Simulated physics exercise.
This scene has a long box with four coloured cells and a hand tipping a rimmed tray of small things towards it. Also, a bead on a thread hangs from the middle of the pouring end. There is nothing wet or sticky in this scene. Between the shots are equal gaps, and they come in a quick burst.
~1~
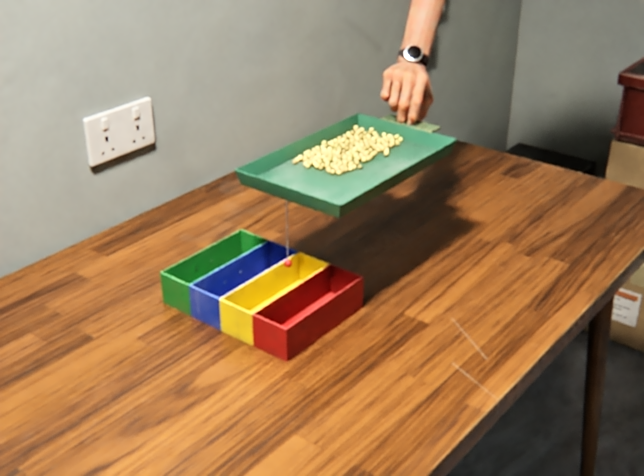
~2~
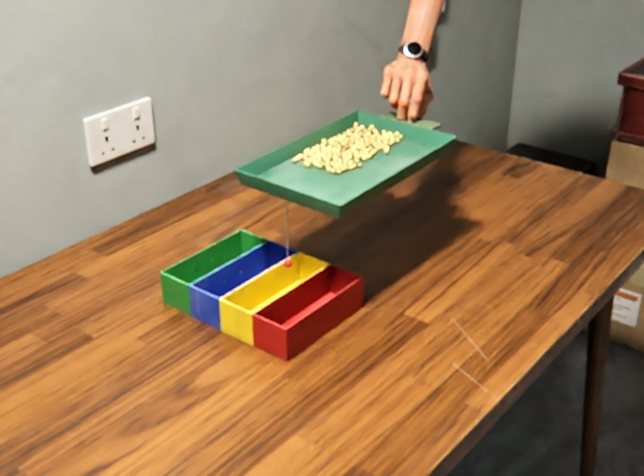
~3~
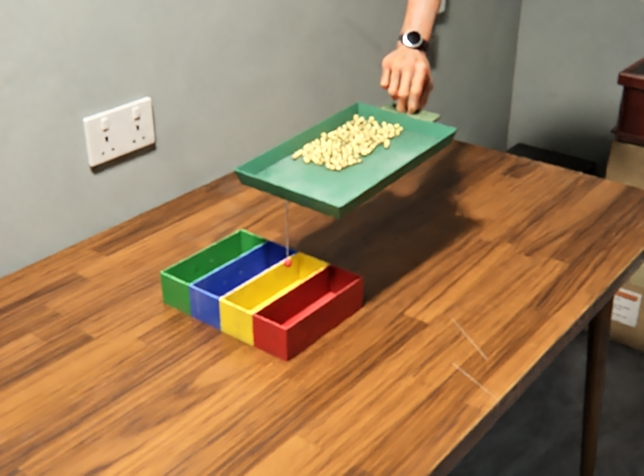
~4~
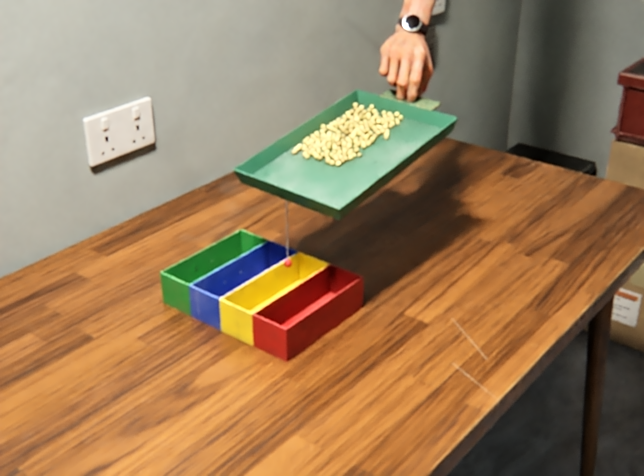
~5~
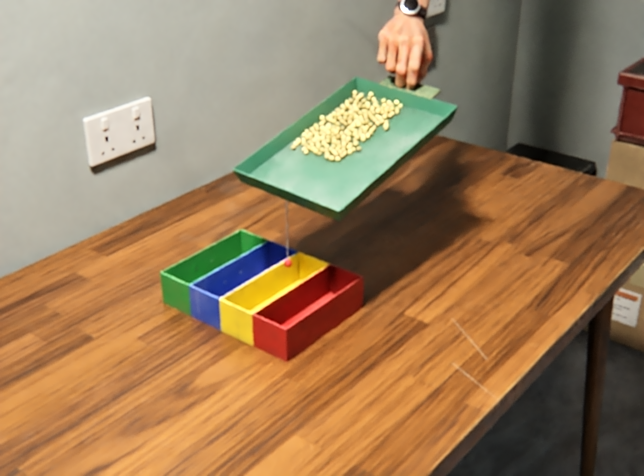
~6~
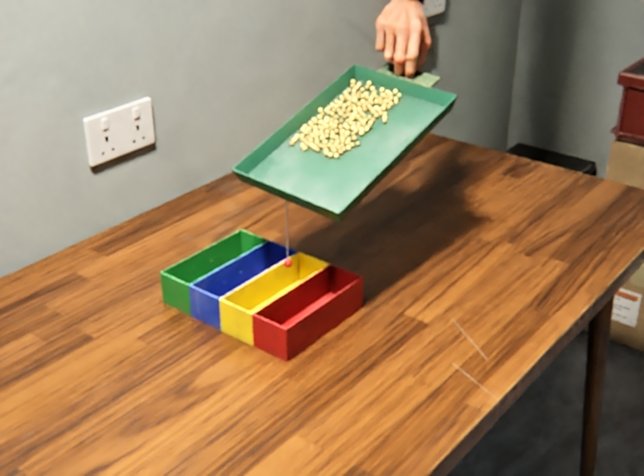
A hand wearing a dark-strapped watch raises the handle end of a green rimmed tray, slowly steepening its slope towards the lower left, while the pale beans stay bunched on it and the camera keeps still. The view looks down on a wooden table beside a grey wall with a socket. Below the tray's pouring end, a bead hangs on a thread over a box with green, blue, yellow and red cells.
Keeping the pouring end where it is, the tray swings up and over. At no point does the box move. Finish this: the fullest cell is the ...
... Red one.
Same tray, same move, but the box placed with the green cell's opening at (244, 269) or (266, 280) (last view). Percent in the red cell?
I'd expect some 20 percent, and then some 0 percent.
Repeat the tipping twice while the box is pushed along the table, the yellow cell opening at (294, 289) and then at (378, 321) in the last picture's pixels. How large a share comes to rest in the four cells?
About 100 per cent, then about 80 per cent.
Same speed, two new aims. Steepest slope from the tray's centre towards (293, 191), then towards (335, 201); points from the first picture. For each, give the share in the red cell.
First case around 0 per cent, second case 50 per cent.
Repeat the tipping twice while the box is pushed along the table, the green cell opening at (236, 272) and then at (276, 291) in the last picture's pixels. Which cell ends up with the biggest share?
First place: The yellow one; second place: The blue one.
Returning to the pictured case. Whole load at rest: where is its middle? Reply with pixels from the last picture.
Roughly at pixel (294, 333).
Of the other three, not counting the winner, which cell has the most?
Just behind the top cell comes the cell in yellow.
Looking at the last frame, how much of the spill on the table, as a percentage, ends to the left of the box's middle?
Around 10 per cent, give or take.
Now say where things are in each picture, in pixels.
Corners of the pouring end at (241, 169) and (340, 202), level; middle of the load at (351, 152), soya beans; bead on its thread at (288, 263); green cell at (176, 291); blue cell at (206, 305); yellow cell at (237, 319); red cell at (270, 334), in the first frame.
Corners of the pouring end at (240, 169) and (339, 203), level; middle of the load at (351, 150), in the second frame.
Corners of the pouring end at (240, 169) and (339, 204), tipped barely, lowest at the right corner; middle of the load at (351, 144), in the third frame.
Corners of the pouring end at (239, 168) and (339, 205), tipped a little, lowest at the right corner; middle of the load at (350, 136), in the fourth frame.
Corners of the pouring end at (239, 168) and (338, 207), tipped a little, lowest at the right corner; middle of the load at (350, 128), in the fifth frame.
Corners of the pouring end at (238, 168) and (338, 209), tipped clearly, lowest at the right corner; middle of the load at (348, 121); green cell at (176, 291); blue cell at (206, 305); yellow cell at (237, 319); red cell at (270, 334), in the sixth frame.
Soon after the last picture, tray tipped steeply; most on the tray; a stray few in the red cell; a stray few in the yellow cell; about a quarter falling or outside the box.
A little later, tray tipped right over; about half on the tray; a small part in the red cell; a stray few in the yellow cell; about a quarter falling or outside the box.
Later still, tray tipped past a quarter turn; about half in the red cell; about a quarter in the yellow cell; a stray few in the green cell; about a quarter falling or outside the box.
At rest, tray tipped past a quarter turn; about half in the red cell; about a quarter in the yellow cell; a stray few in the green cell; none in the blue cell; about a quarter outside the box.
